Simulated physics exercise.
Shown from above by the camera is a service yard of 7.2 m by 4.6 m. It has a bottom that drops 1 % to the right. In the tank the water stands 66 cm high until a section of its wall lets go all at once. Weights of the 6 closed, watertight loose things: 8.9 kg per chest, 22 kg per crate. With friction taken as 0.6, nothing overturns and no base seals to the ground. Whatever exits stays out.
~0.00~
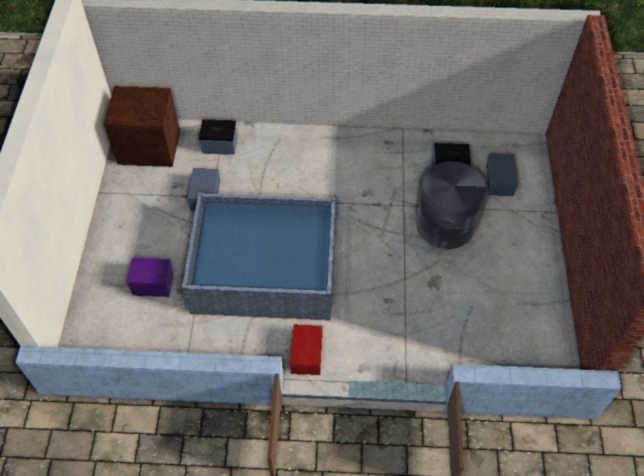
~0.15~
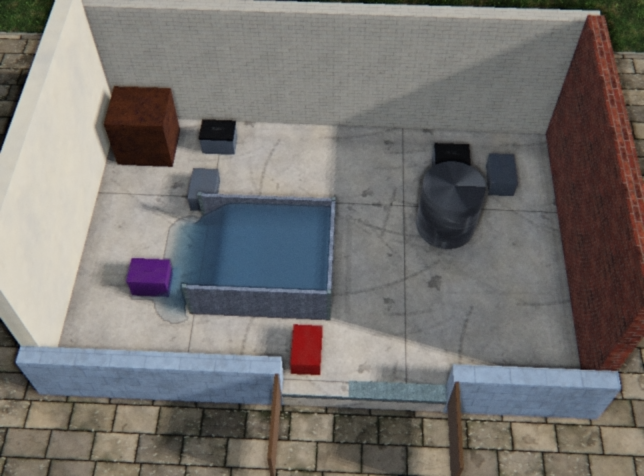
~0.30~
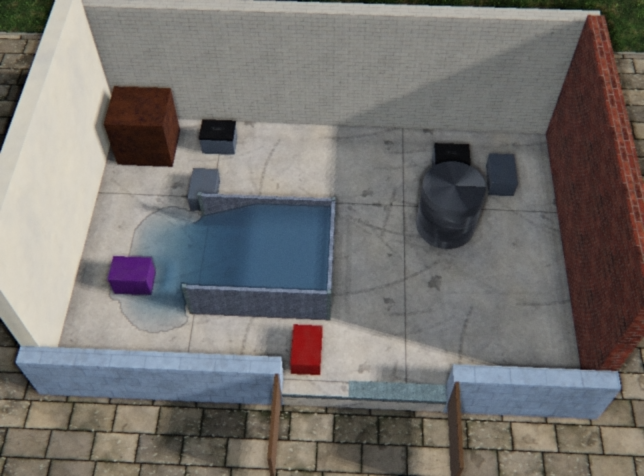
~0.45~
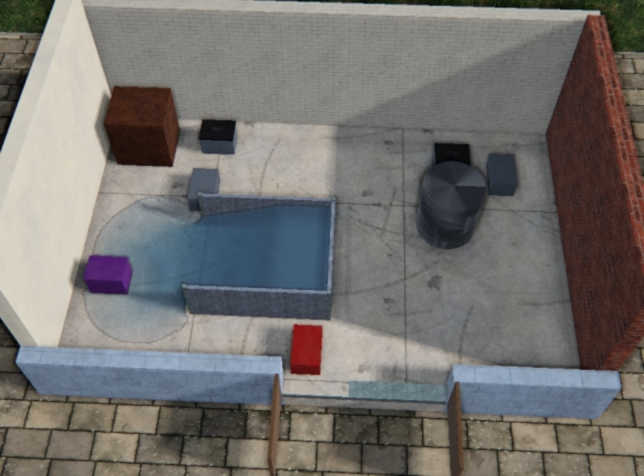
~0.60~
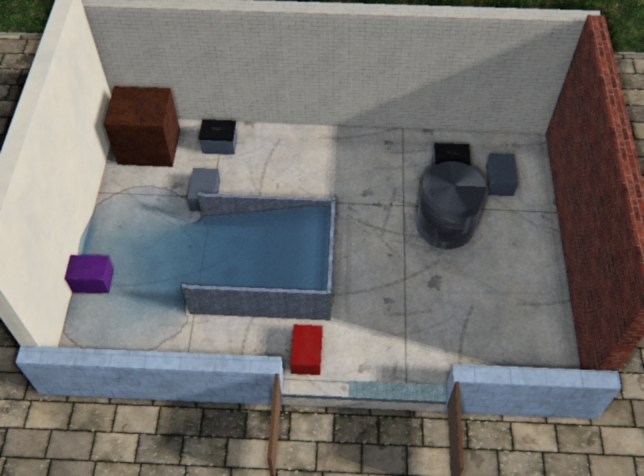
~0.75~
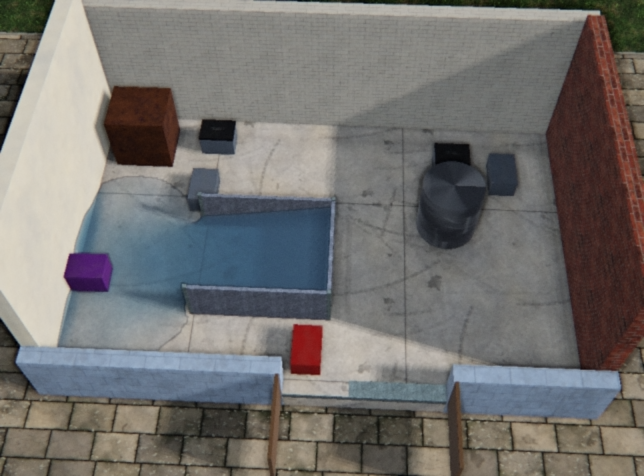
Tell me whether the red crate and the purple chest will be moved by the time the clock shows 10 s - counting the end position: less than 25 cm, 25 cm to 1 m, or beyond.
The red crate is relocated far. The purple chest is relocated far.
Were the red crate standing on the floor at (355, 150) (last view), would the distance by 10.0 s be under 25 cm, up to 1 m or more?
As it turns out, it is swept away.
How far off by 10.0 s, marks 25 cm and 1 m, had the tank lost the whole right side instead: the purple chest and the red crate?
The purple chest remains where it was; the red crate remains where it was.
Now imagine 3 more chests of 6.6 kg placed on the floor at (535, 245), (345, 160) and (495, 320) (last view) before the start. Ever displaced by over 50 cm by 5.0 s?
Result, in listed order: Not exceeded / exceeded / exceeded.
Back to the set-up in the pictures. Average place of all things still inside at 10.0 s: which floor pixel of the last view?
Mean position: Approximately (468, 235).
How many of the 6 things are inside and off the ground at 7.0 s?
Tally: 3 of them.
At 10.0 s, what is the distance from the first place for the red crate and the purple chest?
The first is around 150 cm away, the second around 550 cm.
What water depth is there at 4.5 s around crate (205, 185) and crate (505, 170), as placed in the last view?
Roughly 5 and 0 cm.
After 2.0 s the red crate is near (307, 345), 0.0 m from its start, aground; the purple chest is near (70, 304), 1.1 m from its start, afloat; 0 of 6 are out; 1 afloat.
After 4.5 s the red crate is near (434, 382), 1.8 m from its start, aground; the purple chest is near (367, 335), 3.2 m from its start, afloat; 0 of 6 are out; 2 afloat.
After 7.0 s the red crate is near (432, 379), 1.7 m from its start, aground; the purple chest is near (552, 283), 5.7 m from its start, afloat; 0 of 6 are out; 3 afloat.
After 10.0 s the red crate is near (430, 382), 1.7 m from its start, aground; the purple chest is near (551, 310), 5.6 m from its start, afloat; 0 of 6 are out; 4 afloat.
